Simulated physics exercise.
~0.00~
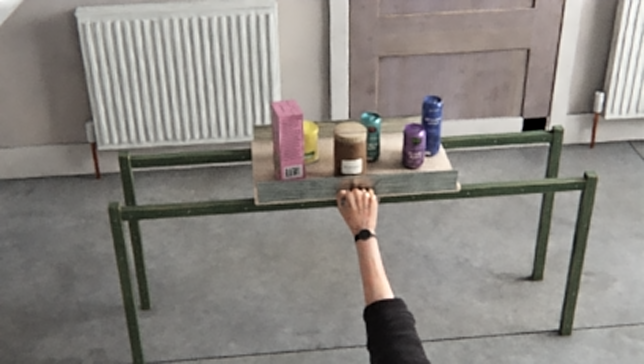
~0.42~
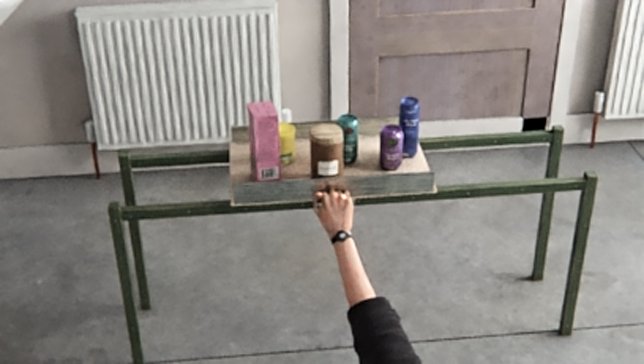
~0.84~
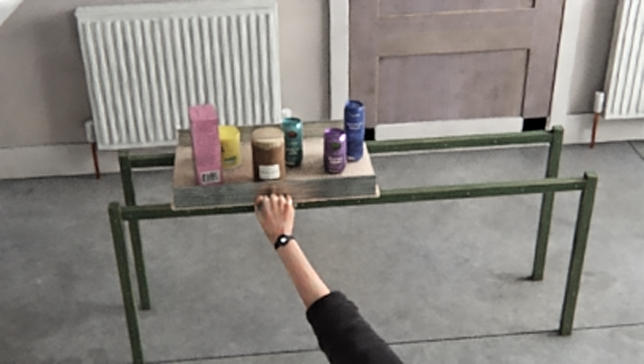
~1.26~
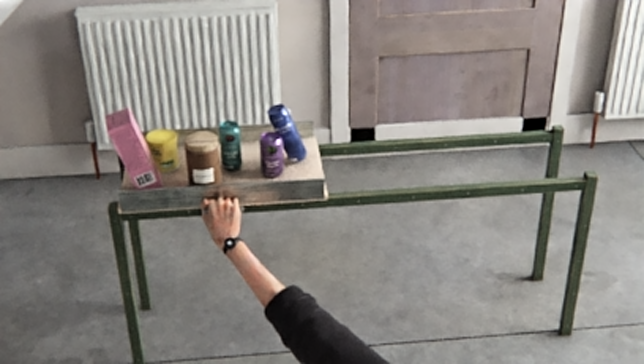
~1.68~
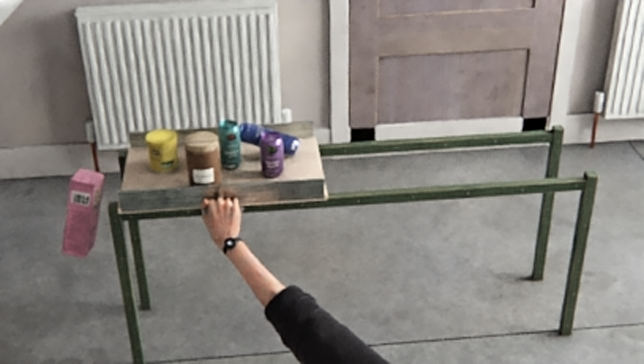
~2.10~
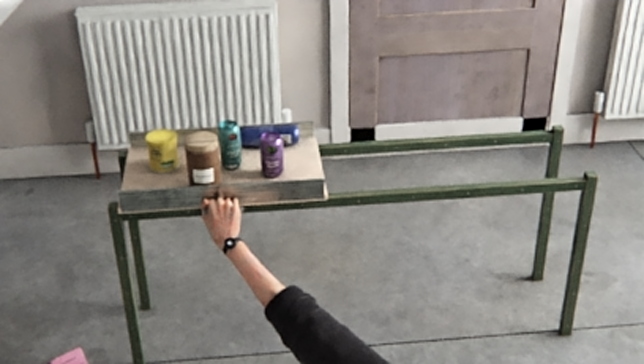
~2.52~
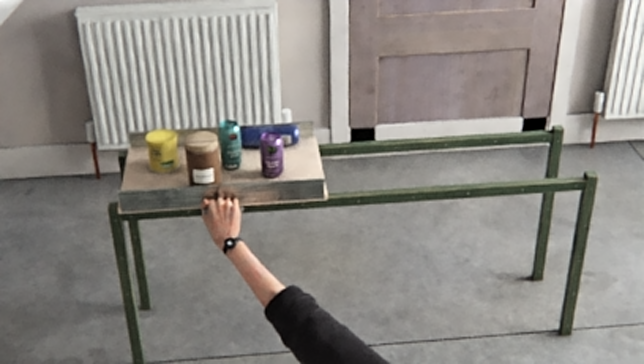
A hand slides a tray left until it stops, toppling a blue can and dropping a pink carton.
